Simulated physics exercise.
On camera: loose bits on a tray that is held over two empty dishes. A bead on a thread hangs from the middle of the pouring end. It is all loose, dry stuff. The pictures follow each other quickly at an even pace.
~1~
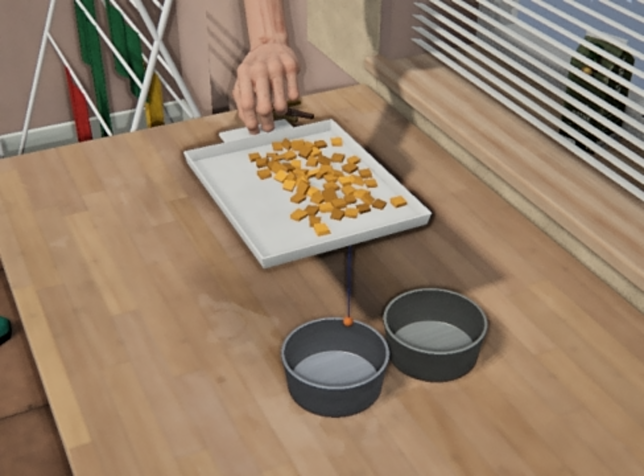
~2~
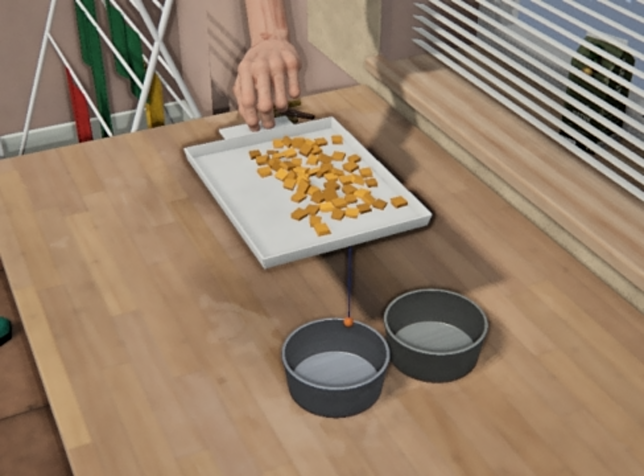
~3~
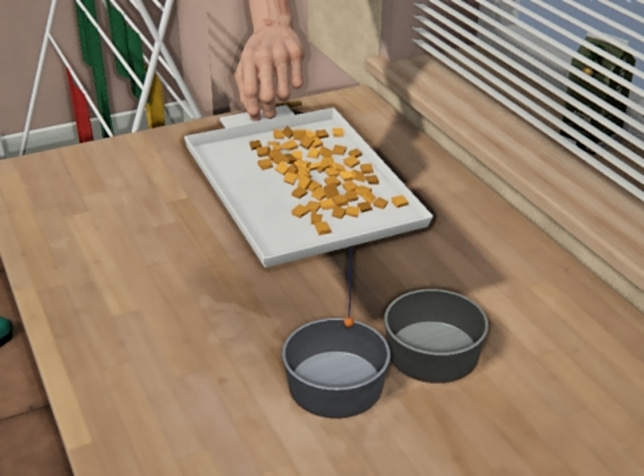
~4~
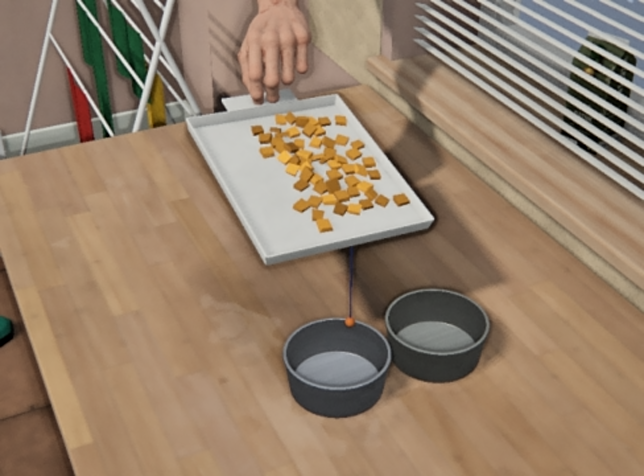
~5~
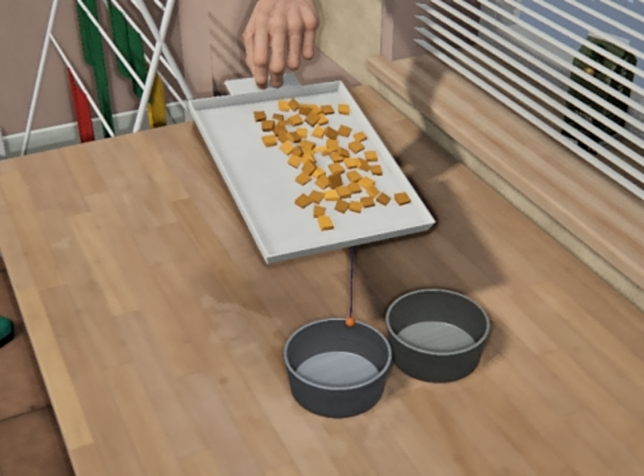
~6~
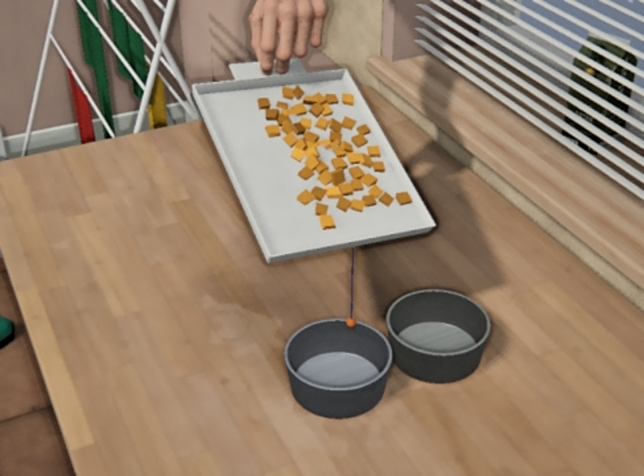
A hand raised the back of a white tray scattered with small orange-brown crackers, tilting it steadily more above a wooden table, while the two empty grey dishes and the hanging orange bead barely moved.
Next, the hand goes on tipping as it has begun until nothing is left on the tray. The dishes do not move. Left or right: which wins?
More goes to the right dish.
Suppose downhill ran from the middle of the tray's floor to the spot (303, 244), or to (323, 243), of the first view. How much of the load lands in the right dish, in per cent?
First some 0, then 0 per cent.
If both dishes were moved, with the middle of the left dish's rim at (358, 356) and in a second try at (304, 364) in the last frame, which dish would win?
The first try: The right one. The second: The right dish.
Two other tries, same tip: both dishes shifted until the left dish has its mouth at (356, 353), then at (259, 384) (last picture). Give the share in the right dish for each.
First some 60, then 40 per cent.
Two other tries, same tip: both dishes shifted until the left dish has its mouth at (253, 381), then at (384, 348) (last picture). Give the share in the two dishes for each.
Near 30 % and 80 %.
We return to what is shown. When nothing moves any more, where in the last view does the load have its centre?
Close to (436, 355).
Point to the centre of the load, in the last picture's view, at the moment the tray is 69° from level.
Close to (394, 213).
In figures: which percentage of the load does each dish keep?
Left dish near 10 in a hundred; right dish near 80.
Soon, tray tipped steeply; nearly all on the tray; a small part in the air.
A while on, tray tipped past a quarter turn; about a quarter on the tray; about a third in the right dish; a stray few outside both; about half in the air.
Towards the end, tray tipped past a quarter turn; a small part in the left dish; most in the right dish; a small part outside both.
Finally, tray tipped past a quarter turn; a small part in the left dish; most in the right dish; a small part outside both.
